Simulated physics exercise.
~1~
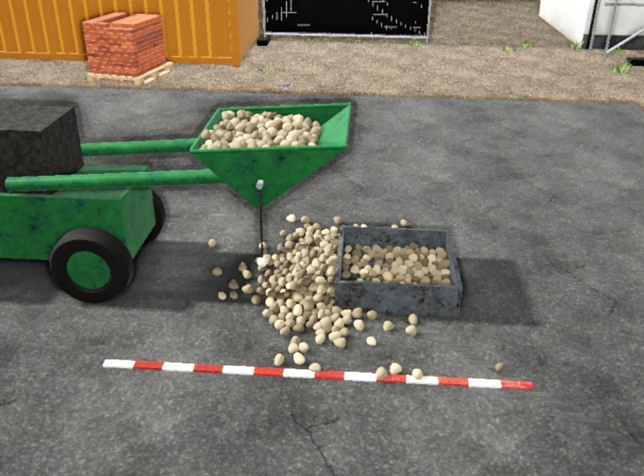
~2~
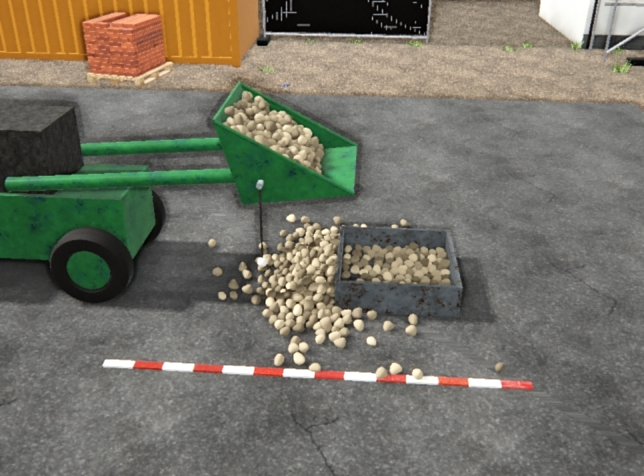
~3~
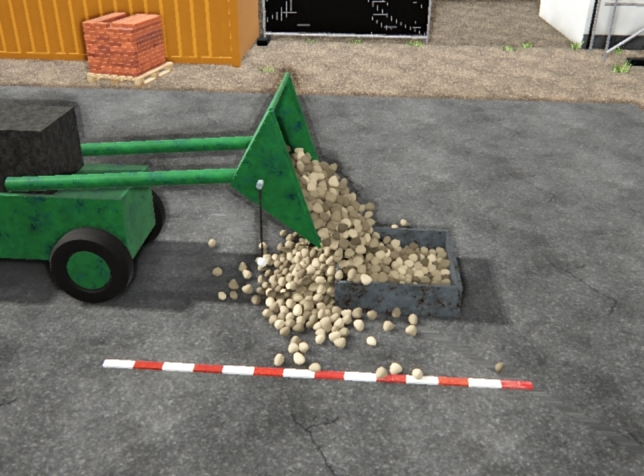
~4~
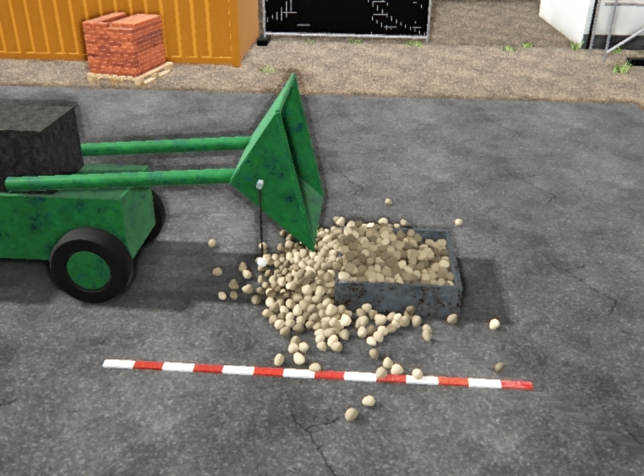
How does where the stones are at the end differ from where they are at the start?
At the start many of the stones sit up in the green bucket, with the rest in the dark bin and loose on the ground. By the end the bucket has emptied and they all lie lower down, heaped in the bin and scattered on the ground around it.
